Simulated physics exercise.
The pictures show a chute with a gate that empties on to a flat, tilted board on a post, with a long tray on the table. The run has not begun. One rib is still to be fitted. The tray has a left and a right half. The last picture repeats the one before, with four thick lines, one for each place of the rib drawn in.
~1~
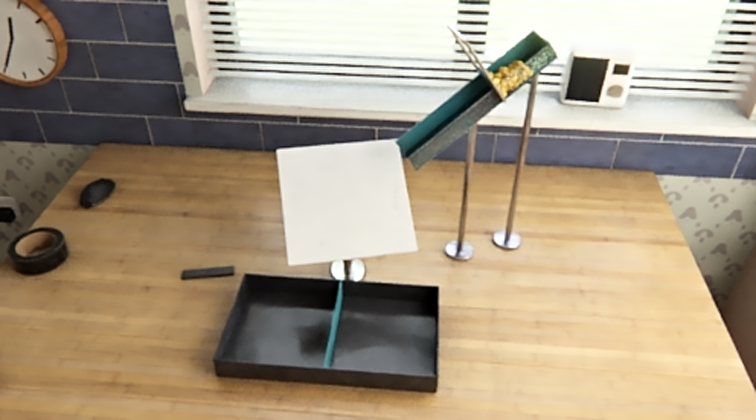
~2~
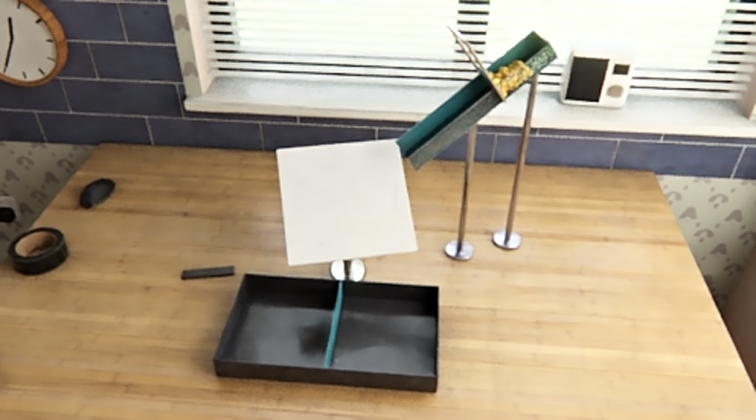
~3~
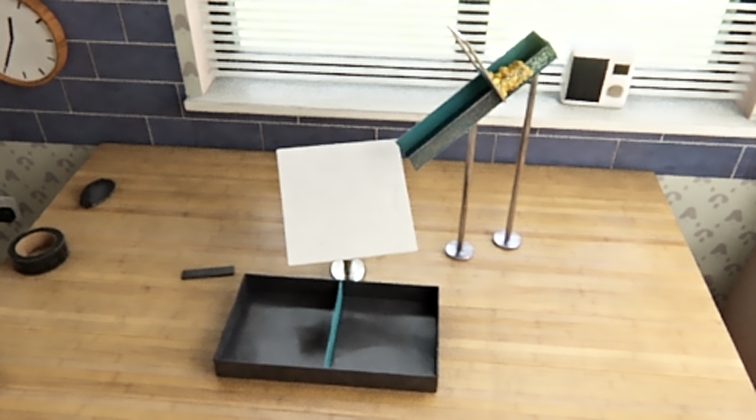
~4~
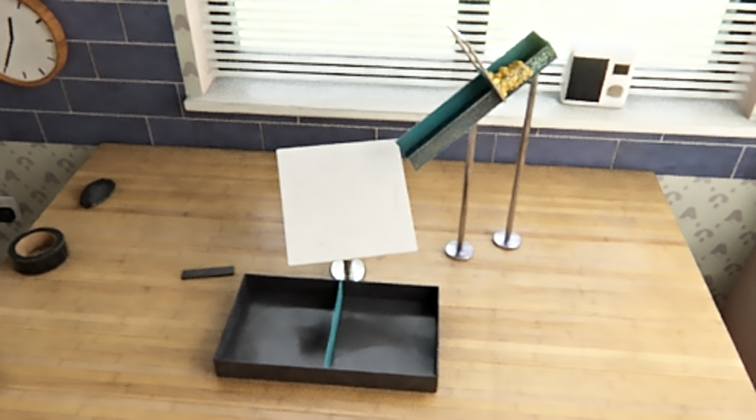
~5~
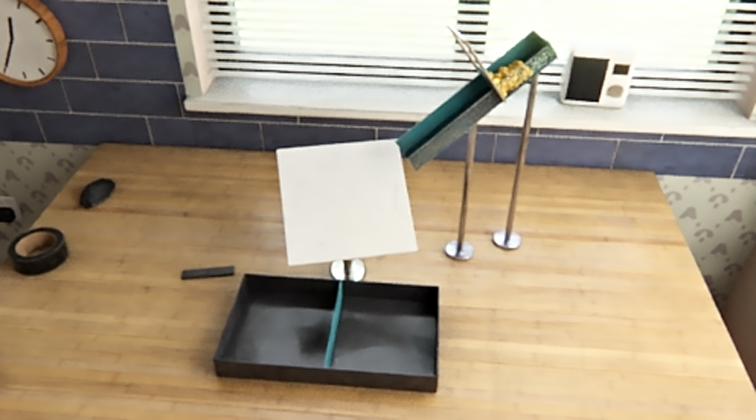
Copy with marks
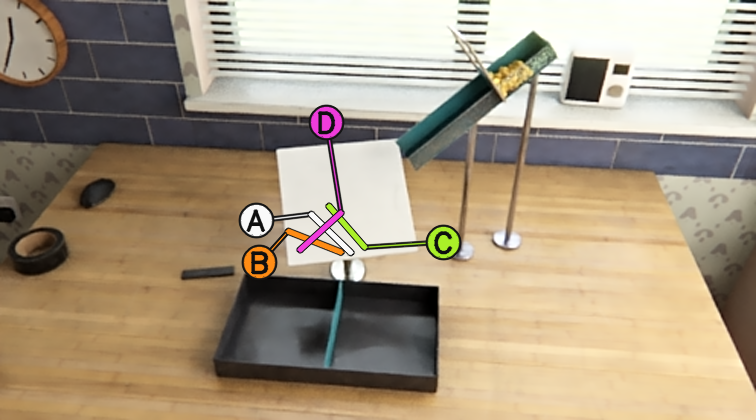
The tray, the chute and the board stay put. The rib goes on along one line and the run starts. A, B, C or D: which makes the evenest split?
Use line D.
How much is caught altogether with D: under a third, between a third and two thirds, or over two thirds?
It is over two thirds.
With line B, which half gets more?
The right half.
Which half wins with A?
Right.
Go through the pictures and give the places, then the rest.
In the first picture, load behind the gate at (505, 74), puffed corn balls; lip of the chute at (410, 162), sloping fairly steeply.
In the second picture, middle of the board at (346, 199), tilted fairly steeply; middle of its low edge at (354, 258); of its high edge at (338, 144).
In the third picture, front corners of the tray at (214, 359) and (438, 376); front end of its middle wall at (324, 368); gate still shut at (485, 75).
In the fourth picture, middle of the load at (505, 74); lip at (410, 162).
In the fifth picture, middle of the load at (505, 74); lip at (410, 162).
On the marked copy, line A from (311, 214) to (350, 252); line B from (288, 231) to (341, 252); line C from (329, 206) to (364, 247); line D from (341, 212) to (300, 249).
Choosing A, of what is caught, a stray few in the left half, nearly all in the right.
Choosing B, of what is caught, a stray few in the left half, nearly all in the right.
Choosing C, of what is caught, a stray few in the left half, nearly all in the right.
Choosing D, of what is caught, about half in the left half, about half in the right.
